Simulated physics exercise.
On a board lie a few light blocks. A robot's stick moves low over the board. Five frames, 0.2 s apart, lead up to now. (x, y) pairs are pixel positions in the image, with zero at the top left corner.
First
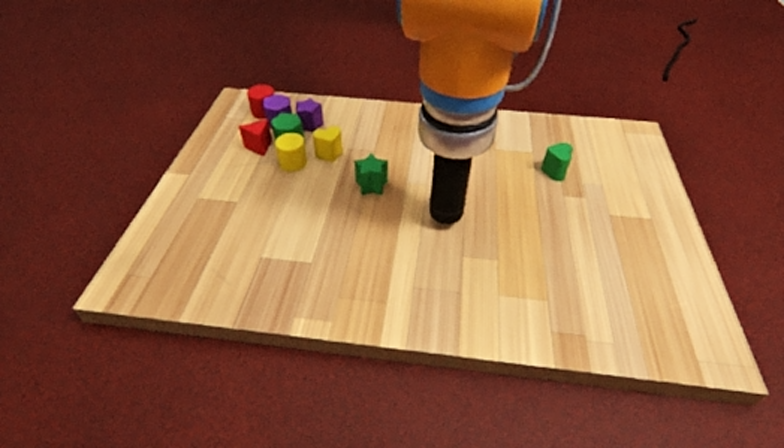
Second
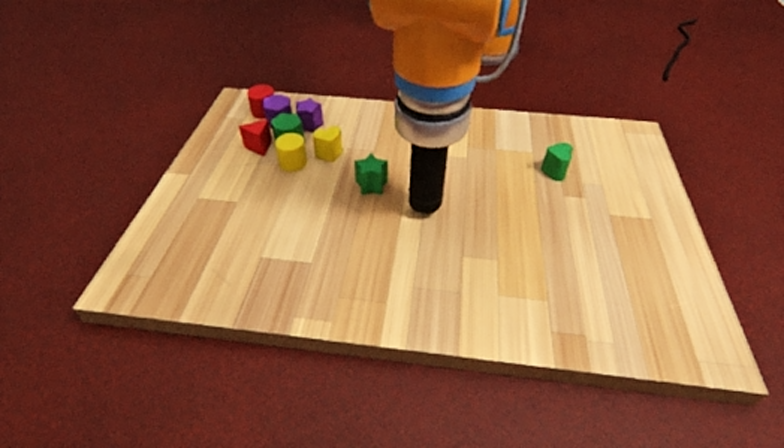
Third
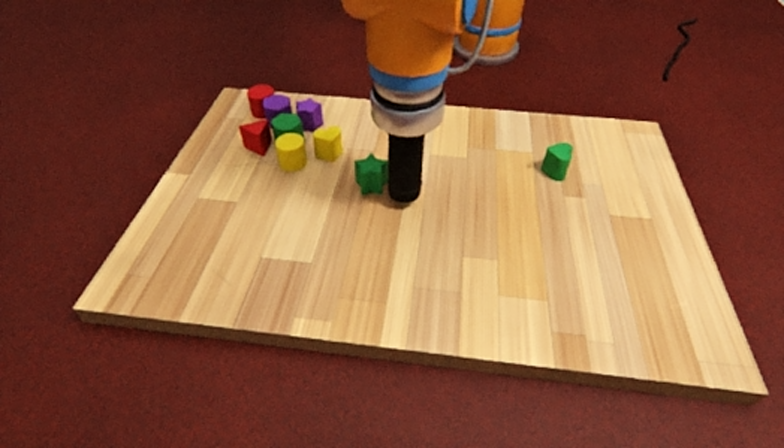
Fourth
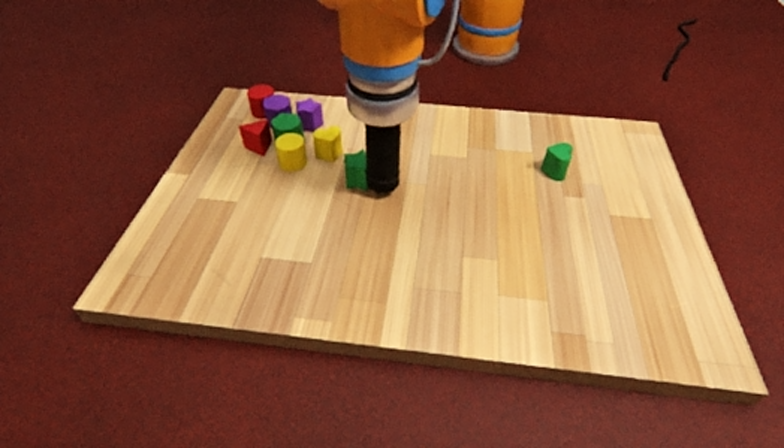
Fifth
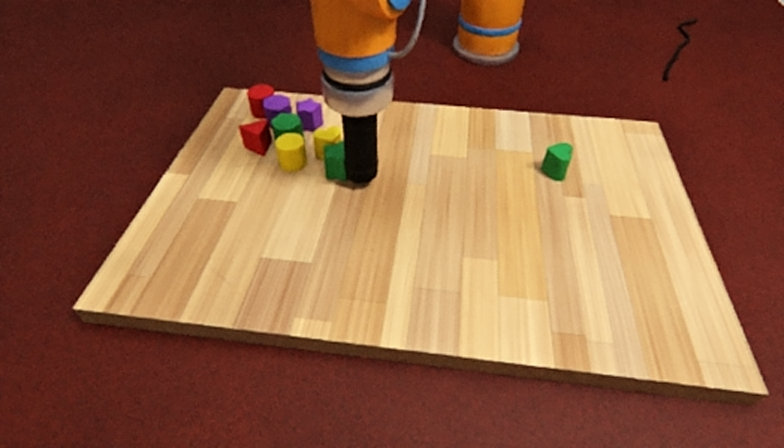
On a wooden board scattered with small colored blocks, a robot arm moved its black stick left to the green star, then pushed it left and slightly away, up close to the yellow blocks.
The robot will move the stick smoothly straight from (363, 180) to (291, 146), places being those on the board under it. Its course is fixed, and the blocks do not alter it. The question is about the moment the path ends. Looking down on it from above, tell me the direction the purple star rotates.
The block turns counter-clockwise.
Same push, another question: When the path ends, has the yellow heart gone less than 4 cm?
Short answer: No.
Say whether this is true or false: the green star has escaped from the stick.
The statement is incorrect.
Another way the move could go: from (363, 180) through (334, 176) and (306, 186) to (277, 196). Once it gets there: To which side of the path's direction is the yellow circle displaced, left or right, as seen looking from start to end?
It's pushed right.
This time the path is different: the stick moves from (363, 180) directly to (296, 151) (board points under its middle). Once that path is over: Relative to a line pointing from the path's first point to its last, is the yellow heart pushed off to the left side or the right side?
Facing from start to end, it will go to the right.
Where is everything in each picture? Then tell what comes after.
In the first picture, stick tip at (446, 213); block tops, red triangular piece at (255, 127); green six-sided block at (286, 121); purple star at (307, 105); yellow heart at (327, 133); green star at (371, 164).
In the second picture, stick at (425, 202); blocks unchanged.
In the third picture, stick at (404, 192); blocks unchanged.
In the fourth picture, stick at (383, 183); green star at (359, 159).
In the fifth picture, stick at (362, 173); red triangular piece at (255, 127); green six-sided block at (286, 121); purple star at (307, 105); yellow heart at (327, 133); green star at (338, 150).
On the path given first. One third of the way, stick at (336, 161); yellow heart at (316, 123), turned 50° clockwise; green star at (312, 139).
Two thirds of the way, stick at (312, 150); red triangular piece at (247, 126), turned 20° clockwise; green six-sided block at (277, 116); yellow heart at (313, 119), turned 75° clockwise; green star at (285, 131), turned 15° anticlockwise.
At the end, stick at (290, 139); red triangular piece at (234, 124), turned 50° clockwise; green six-sided block at (254, 111), turned 35° clockwise; purple star at (309, 103), turned 25° anticlockwise; yellow heart at (312, 116), turned 95° clockwise; green star at (260, 127), turned 35° anticlockwise.
